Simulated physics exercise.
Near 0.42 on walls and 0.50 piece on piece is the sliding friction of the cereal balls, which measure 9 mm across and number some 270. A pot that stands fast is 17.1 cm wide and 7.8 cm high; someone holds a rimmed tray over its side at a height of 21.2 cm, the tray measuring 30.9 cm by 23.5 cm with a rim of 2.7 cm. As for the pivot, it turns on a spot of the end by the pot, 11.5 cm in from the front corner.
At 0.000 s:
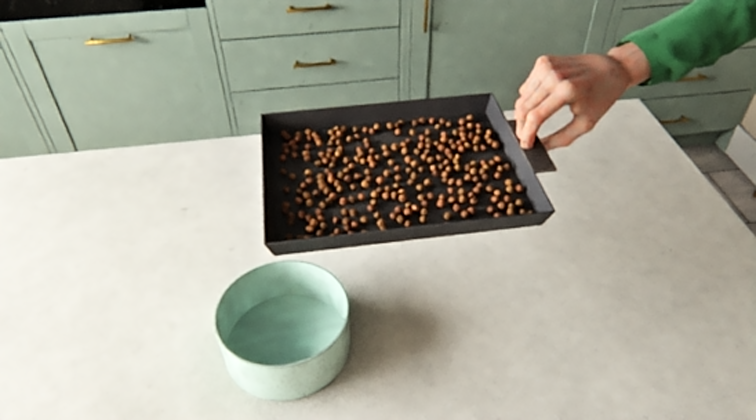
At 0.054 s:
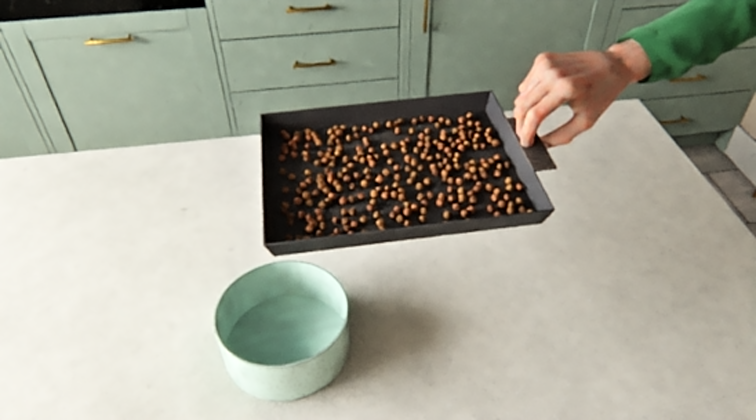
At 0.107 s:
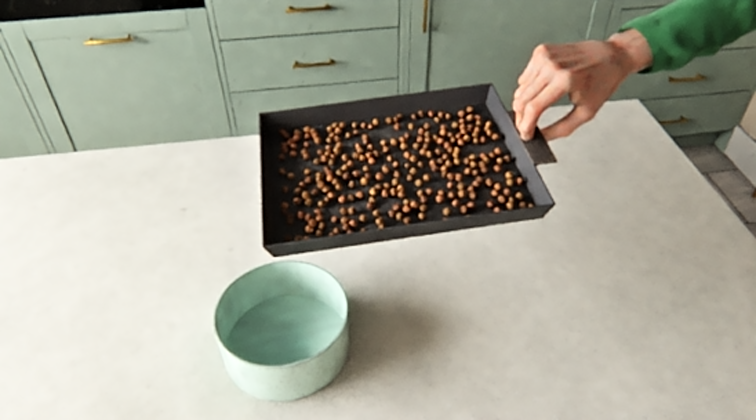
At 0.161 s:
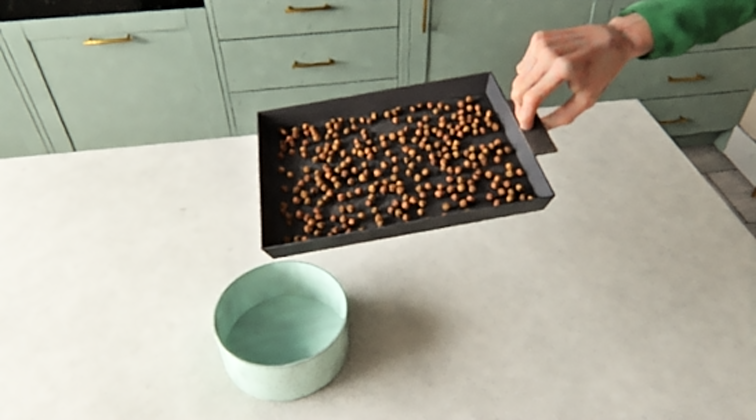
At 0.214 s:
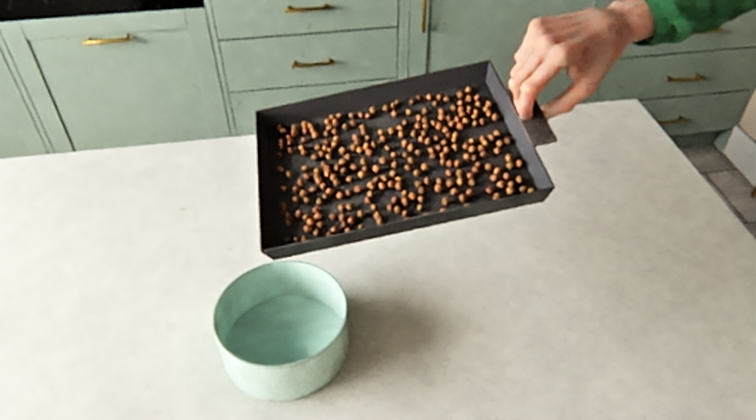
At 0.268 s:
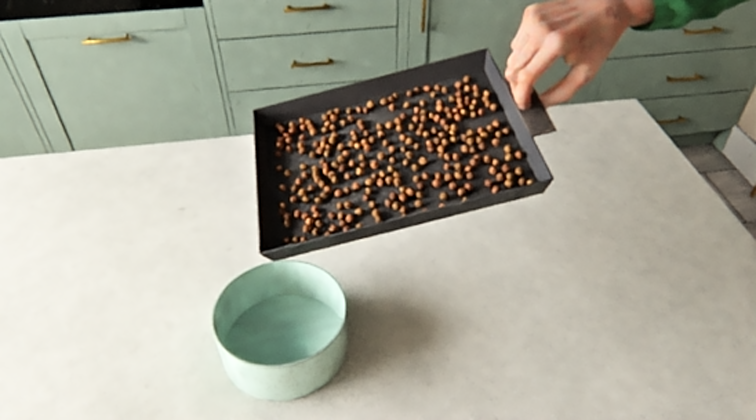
A hand in a green sleeve, reaching in from the right, grips the tab of a black rimmed tray scattered with small brown round pieces and slowly raises that end, so the tray slants down to the left. Below its left end, a pale green round pot stands still on a light grey countertop, seen from above at an angle. Sage-green cabinets with brass handles line the background, and the view stays fixed.
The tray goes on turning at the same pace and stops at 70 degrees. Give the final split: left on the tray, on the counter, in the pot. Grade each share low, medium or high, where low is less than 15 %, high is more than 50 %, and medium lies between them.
Shares - left on the tray: High, counter: Low, pot: Low.
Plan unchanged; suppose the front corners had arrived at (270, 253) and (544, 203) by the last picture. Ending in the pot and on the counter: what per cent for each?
Pot 5 % / counter 0 %.
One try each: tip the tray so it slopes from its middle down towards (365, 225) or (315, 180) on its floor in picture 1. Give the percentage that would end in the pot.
That would be close to 5 per cent, then close to 0 per cent.
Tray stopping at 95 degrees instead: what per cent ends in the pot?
In that case some 90 per cent.
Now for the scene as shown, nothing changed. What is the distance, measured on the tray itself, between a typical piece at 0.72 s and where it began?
Around 10 centimetres.
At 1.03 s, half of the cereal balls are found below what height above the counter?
I'd say near 24 cm.
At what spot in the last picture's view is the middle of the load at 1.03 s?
Look near (285, 205) in the last picture.
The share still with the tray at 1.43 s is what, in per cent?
About 95 per cent.
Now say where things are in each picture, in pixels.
The first picture shows tray tilt 0 degrees, front corners at (271, 238) and (546, 207); middle of the pieces at (398, 169); pot at (282, 309).
The second picture shows tray tilt 1 degrees, front corners at (271, 239) and (546, 206); middle of the pieces at (397, 168).
The third picture shows tray tilt 3 degrees, front corners at (270, 240) and (546, 200); middle of the pieces at (397, 165).
The fourth picture shows tray tilt 6 degrees, front corners at (268, 243) and (546, 192), lowest corner left front; middle of the pieces at (396, 160).
The fifth picture shows tray tilt 9 degrees, front corners at (267, 245) and (545, 184), lowest corner left front; middle of the pieces at (394, 155).
The sixth picture shows tray tilt 13 degrees, front corners at (266, 246) and (544, 176), lowest corner left front; middle of the pieces at (393, 149); pot at (279, 309). Its pace works out near 60 degrees a second.
After 0.72 s, tilt 40 degrees; the tray holds 100 %, the pot 0 %.
Then, at 1.03 s, tilt 58 degrees; the tray holds 95 %, the pot 0 %.
Then, at 1.43 s, tilt 70 degrees; the tray holds 95 %, the pot 5 %.
At rest (2.4 s), tray 90 %, counter 0 %, pot 5 %.
